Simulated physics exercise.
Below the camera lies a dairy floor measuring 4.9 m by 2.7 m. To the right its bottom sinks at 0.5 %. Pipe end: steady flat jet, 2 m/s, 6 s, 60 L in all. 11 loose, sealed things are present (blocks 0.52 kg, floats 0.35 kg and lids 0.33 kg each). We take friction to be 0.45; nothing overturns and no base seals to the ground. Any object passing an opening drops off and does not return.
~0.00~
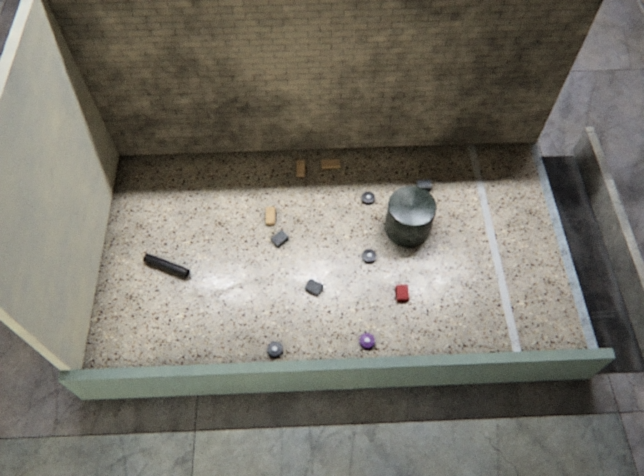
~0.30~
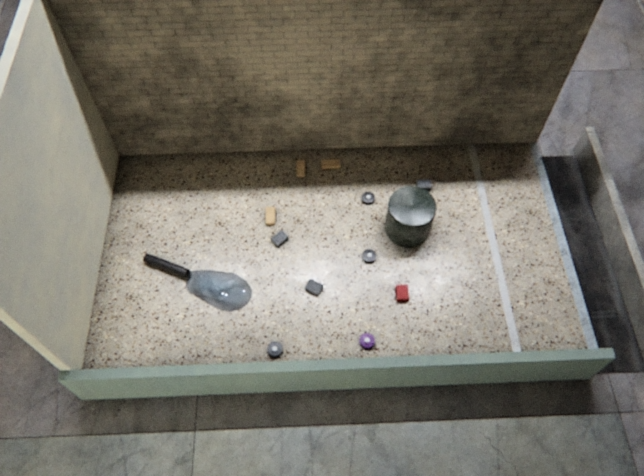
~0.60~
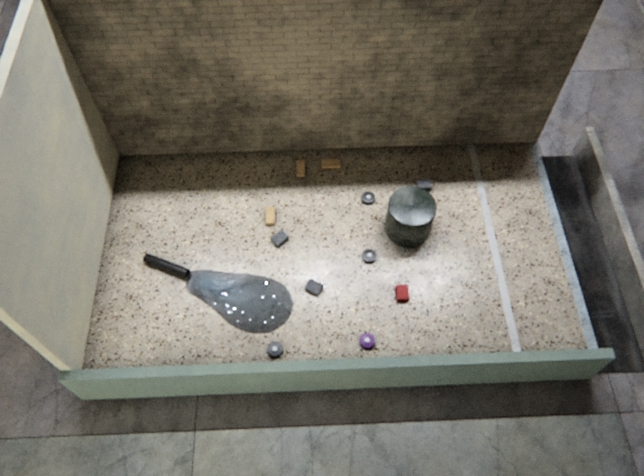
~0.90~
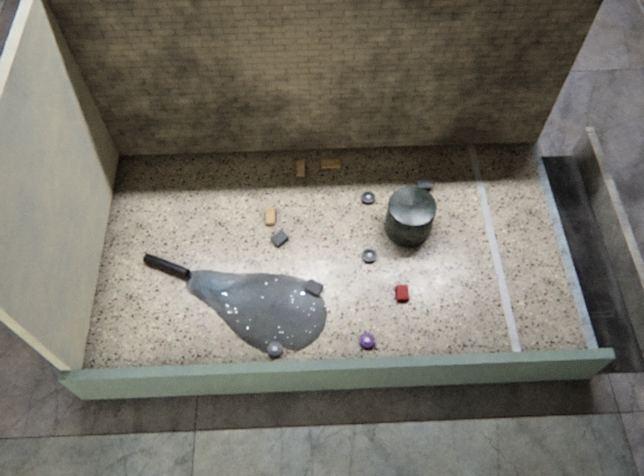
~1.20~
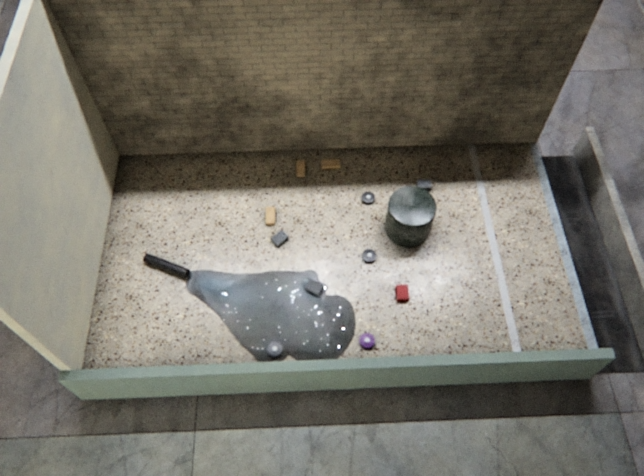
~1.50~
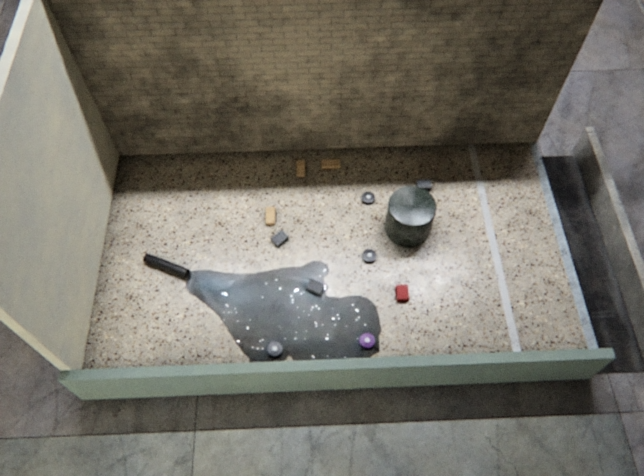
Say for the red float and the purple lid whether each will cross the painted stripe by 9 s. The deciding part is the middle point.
As for the red float, it doesn't get there; as for the purple lid, it gets there.
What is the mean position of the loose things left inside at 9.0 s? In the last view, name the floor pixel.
Near (367, 239).
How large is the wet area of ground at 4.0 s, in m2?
I'd put it close to 3.0 m2.
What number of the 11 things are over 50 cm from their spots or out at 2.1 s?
The number by then is 0.
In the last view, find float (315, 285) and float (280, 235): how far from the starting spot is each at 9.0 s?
So you get 10 cm for the one named first, 0 cm for the other.
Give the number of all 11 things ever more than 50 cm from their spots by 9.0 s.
The count comes to 2.
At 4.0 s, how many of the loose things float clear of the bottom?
I get 1.
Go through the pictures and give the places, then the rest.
The first picture shows the red float at (403, 292), on the bottom; the purple lid at (367, 340) rests on the ground; water covers 0.0 m2; 0 of 11 have shifted.
The second picture shows the red float at (403, 292) rests on the ground; the purple lid at (367, 340) rests on the ground; 0.2 m2 under water; 0 of 11 have shifted.
The third picture shows the red float at (403, 292) rests on the ground; the purple lid at (367, 340), on the bottom; 0.5 m2 under water; 0 of 11 have shifted.
The fourth picture shows the red float at (403, 292), on the bottom; the purple lid at (367, 340) rests on the ground; 0.7 m2 under water; 0 of 11 have shifted.
The fifth picture shows the red float at (403, 292) rests on the ground; the purple lid at (367, 340), on the bottom; 1.0 m2 under water; 0 of 11 have shifted.
The sixth picture shows the red float at (403, 292) rests on the ground; the purple lid at (367, 340), on the bottom; water covers 1.2 m2; 0 of 11 have shifted.
After 2.1 s the red float is near (403, 292), 0.0 m from its start, aground; the purple lid is near (383, 344), 0.2 m from its start, aground; 0 of 11 are over the mark; 0 afloat.
After 4.0 s the red float is near (403, 292), 0.0 m from its start, aground; the purple lid is near (483, 330), 1.1 m from its start, aground; 0 of 11 are over the mark; 1 afloat.
After 6.3 s the red float is near (403, 292), 0.0 m from its start, aground; the purple lid is near (531, 315), 1.7 m from its start, aground; 1 of 11 are over the mark; 1 afloat.
After 9.0 s the red float is near (403, 292), 0.0 m from its start, aground; the purple lid is near (557, 305), 2.0 m from its start, aground; 1 of 11 are over the mark; 0 afloat.
